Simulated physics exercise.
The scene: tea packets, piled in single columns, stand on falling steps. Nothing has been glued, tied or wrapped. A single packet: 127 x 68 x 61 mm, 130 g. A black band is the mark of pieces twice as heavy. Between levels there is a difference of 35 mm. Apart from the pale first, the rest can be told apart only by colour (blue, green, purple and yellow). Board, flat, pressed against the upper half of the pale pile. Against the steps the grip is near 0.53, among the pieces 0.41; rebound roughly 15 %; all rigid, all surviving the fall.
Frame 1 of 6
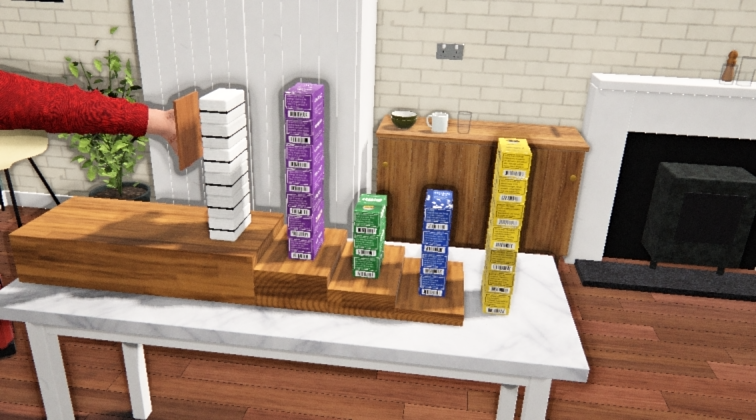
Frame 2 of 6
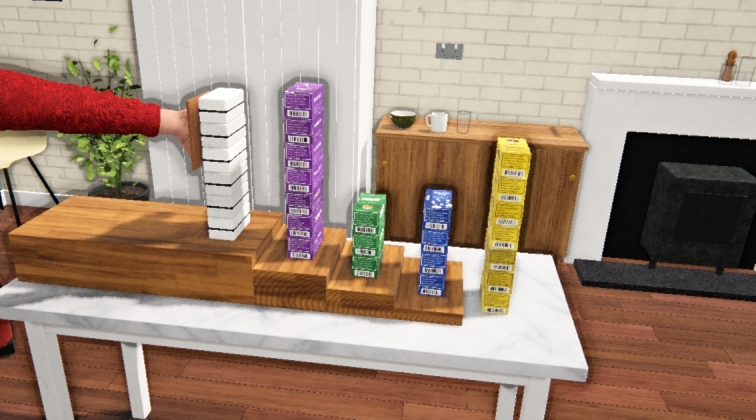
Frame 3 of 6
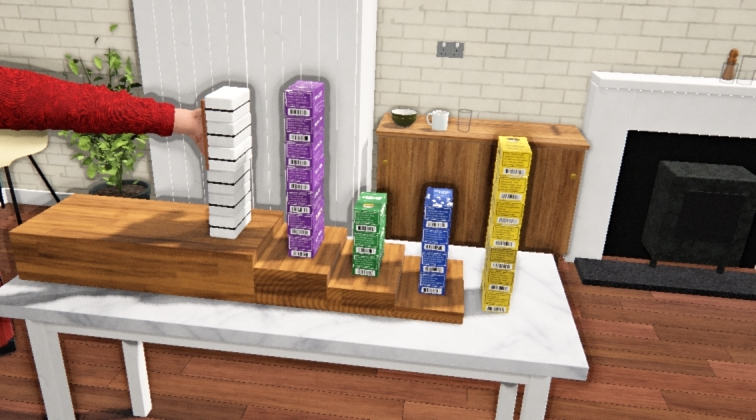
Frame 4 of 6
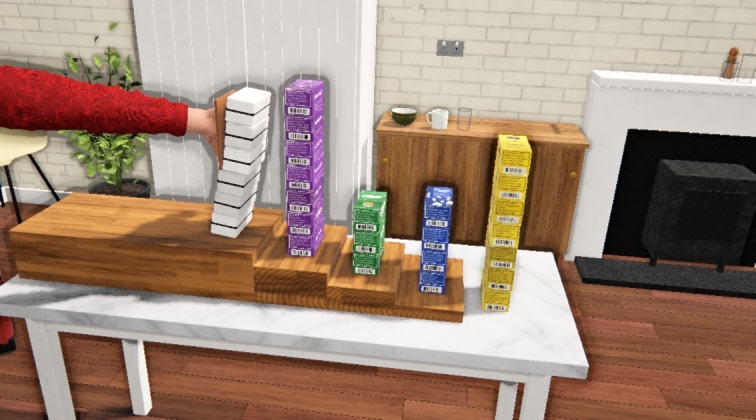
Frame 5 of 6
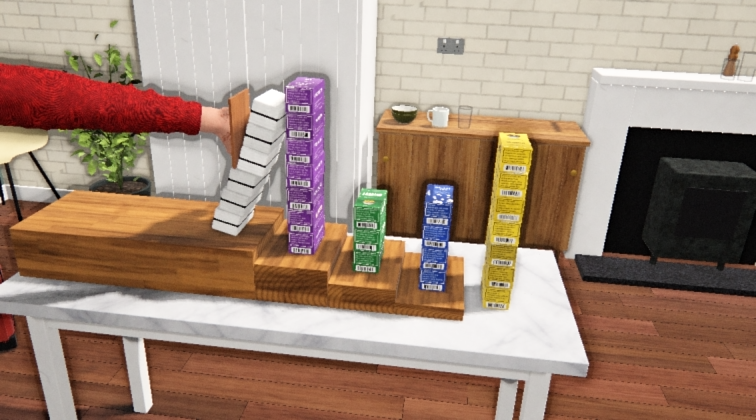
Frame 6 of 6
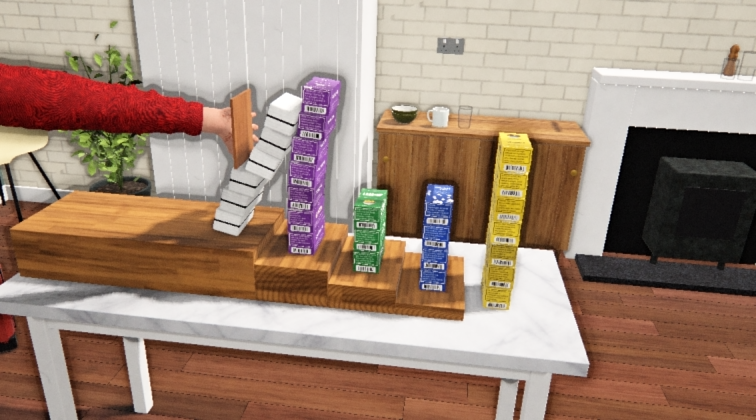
In a bright room with a pale brick wall, seen from slightly above by a still camera, a marble-topped table stands before a wooden cabinet and a fireplace. White, purple, green and blue columns of small packets line descending wooden steps, with a yellow column at right. A red-sleeved arm pushes a small board rightward into the white column's upper half, bending it against the purple one, which tilts slightly.
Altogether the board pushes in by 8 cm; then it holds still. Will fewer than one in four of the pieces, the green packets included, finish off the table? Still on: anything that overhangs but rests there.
Yes, fewer than one in four do.
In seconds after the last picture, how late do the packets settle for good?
Near 1.5 s.
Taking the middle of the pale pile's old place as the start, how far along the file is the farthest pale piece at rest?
Something like 28 cm along the file.
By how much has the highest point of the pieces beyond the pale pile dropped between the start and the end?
I'd put it at around 28 cm.
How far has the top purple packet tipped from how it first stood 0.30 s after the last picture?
Tilt: Approx. 60°.
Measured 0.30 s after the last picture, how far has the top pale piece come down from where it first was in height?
About 14 cm.
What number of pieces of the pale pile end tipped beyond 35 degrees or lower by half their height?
The answer is 3 pale pieces.
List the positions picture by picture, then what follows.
In the first frame (each place is the centre of the face we see best), board (177, 127) 56 mm short; top green packet (366, 224); top blue packet (438, 220); the others all in place.
In the second frame, board (189, 127) 22 mm short; top green packet (366, 223).
In the third frame, board (204, 127) 11 mm in; top green packet (366, 222).
In the fourth frame, board (217, 126) 45 mm in, top of the pale pile leaning 9°; top green packet (366, 221); the others all in place.
In the fifth frame, board (231, 125) 8 cm in, top of the pale pile leaning 16°; top green packet (367, 218); the others all in place.
In the sixth frame, board (233, 125) 8 cm in, stopped, top of the pale pile leaning 18°; top green packet (367, 219); top purple packet (316, 102) tilted 5°; 4 have shifted.
Then, 0.30 s later than the last frame, 3 of the pale pile down; none of the 3 green packets off the table (0 of 21 in all colours); top green packet unmoved; top purple packet tilted 58°, 12 cm lower.
Then, 0.70 s later than the last frame, 3 of the pale pile down; none of the 3 green packets off the table (0 of 21 in all colours); top green packet tilted 23°; top purple packet on its side.
Then, 1.22 s later than the last frame, 3 of the pale pile down; none of the 3 green packets off the table (5 of 21 in all colours); top green packet tilted 32°, 19 mm lower; top purple packet upside down.
When it is over, 3 of the pale pile down; none of the 3 green packets off the table (5 of 21 in all colours); top green packet tilted 32°, 19 mm lower; top yellow packet upside down. That is 0 per cent. In pixels of the last frame, middles, top green packet near (415, 219).
